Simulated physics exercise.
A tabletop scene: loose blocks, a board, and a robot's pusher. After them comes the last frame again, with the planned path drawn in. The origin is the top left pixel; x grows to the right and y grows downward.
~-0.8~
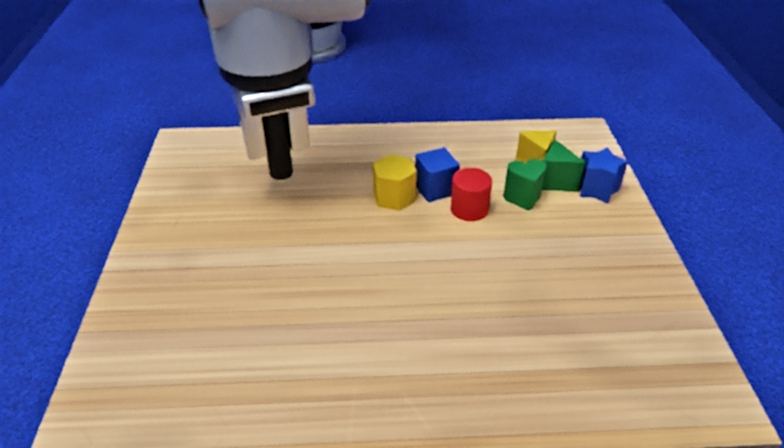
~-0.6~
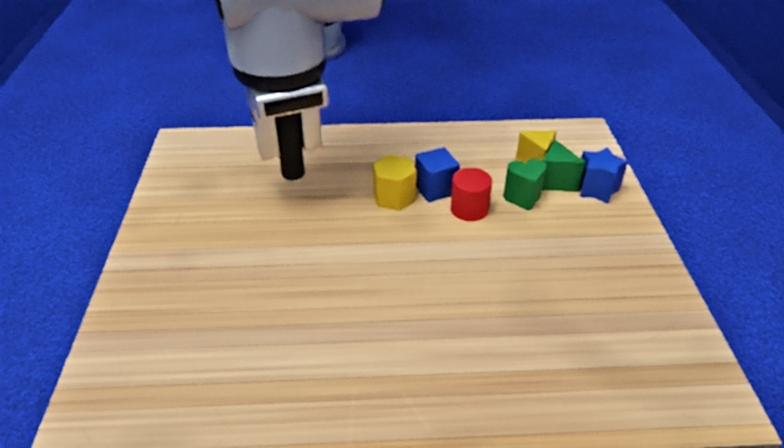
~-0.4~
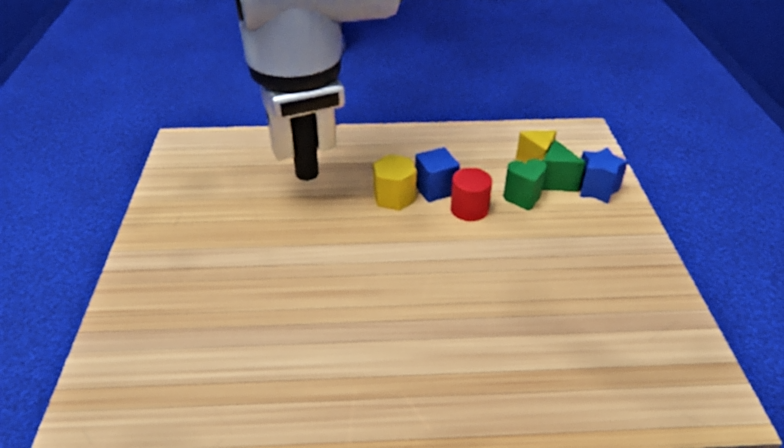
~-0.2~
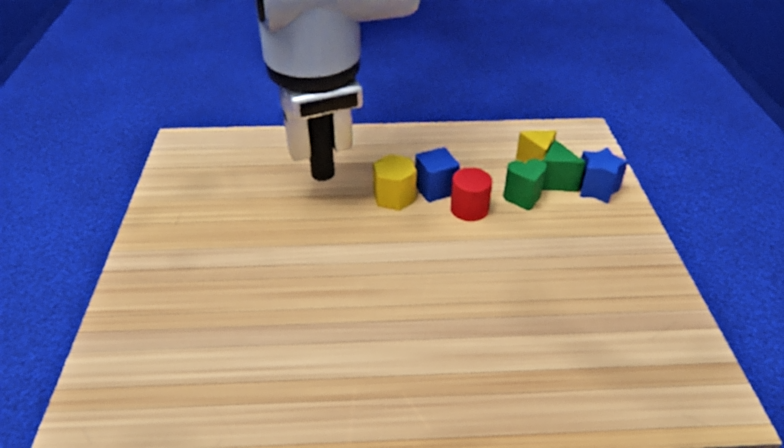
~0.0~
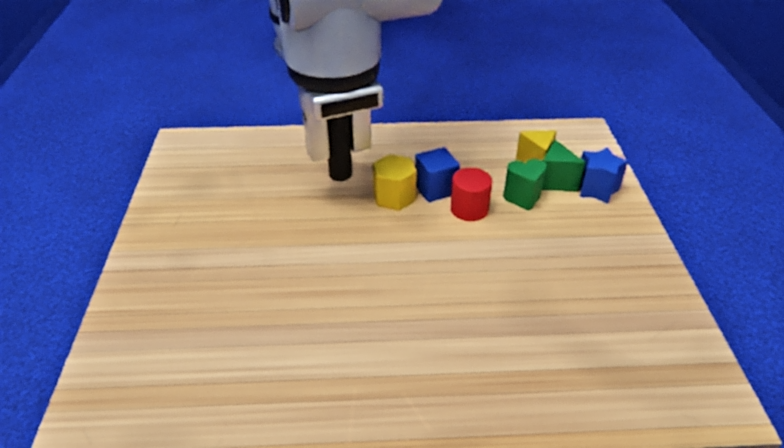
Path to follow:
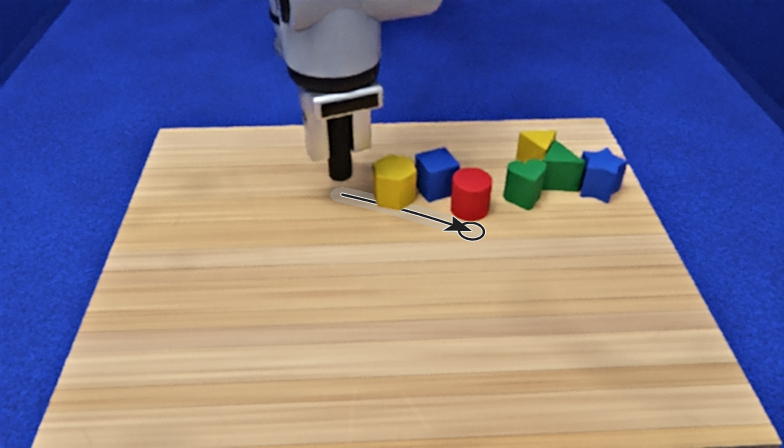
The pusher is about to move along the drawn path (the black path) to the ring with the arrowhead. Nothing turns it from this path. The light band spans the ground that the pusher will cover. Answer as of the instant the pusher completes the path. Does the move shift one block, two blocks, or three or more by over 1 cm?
My guess is at least three.
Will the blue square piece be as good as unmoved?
No, it doesn't check out.
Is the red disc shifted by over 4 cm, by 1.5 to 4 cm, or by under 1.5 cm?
That one ends up 1.5 to 4 cm from where it is now.
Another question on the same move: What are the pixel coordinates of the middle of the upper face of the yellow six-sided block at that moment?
My best guess is (449, 170).
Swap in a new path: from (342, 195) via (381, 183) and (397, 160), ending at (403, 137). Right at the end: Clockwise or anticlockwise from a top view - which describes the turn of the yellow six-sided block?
Viewed from above: Clockwise.
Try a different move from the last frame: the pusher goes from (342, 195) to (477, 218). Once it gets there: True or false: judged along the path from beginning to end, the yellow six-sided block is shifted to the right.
This is false.
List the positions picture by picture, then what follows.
The first frame shows pusher tip (281, 173); block tops, yellow six-sided block (394, 167); blue square piece (437, 159); red disc (473, 179); green heart-shaped block (528, 168).
The second frame shows pusher (293, 174); blocks unchanged.
The third frame shows pusher (307, 174); blocks unchanged.
The fourth frame shows pusher (323, 174); blocks unchanged.
The fifth frame shows pusher (341, 175); yellow six-sided block (394, 167); blue square piece (437, 159); red disc (473, 179); green heart-shaped block (528, 168).
Path on the board, from (342, 195) by way of (384, 205) and (427, 217) to (471, 231).
On the path given first. One third of the way, pusher (384, 185); yellow six-sided block (415, 168), turned 15° anticlockwise; blue square piece (447, 157).
Two thirds of the way, pusher (430, 197); yellow six-sided block (448, 170), turned 45° anticlockwise; blue square piece (465, 151), turned 35° anticlockwise; red disc (489, 179).
At the end, pusher (474, 211); yellow six-sided block (449, 170), turned 50° anticlockwise; blue square piece (466, 151), turned 35° anticlockwise; red disc (491, 178); green heart-shaped block in place.
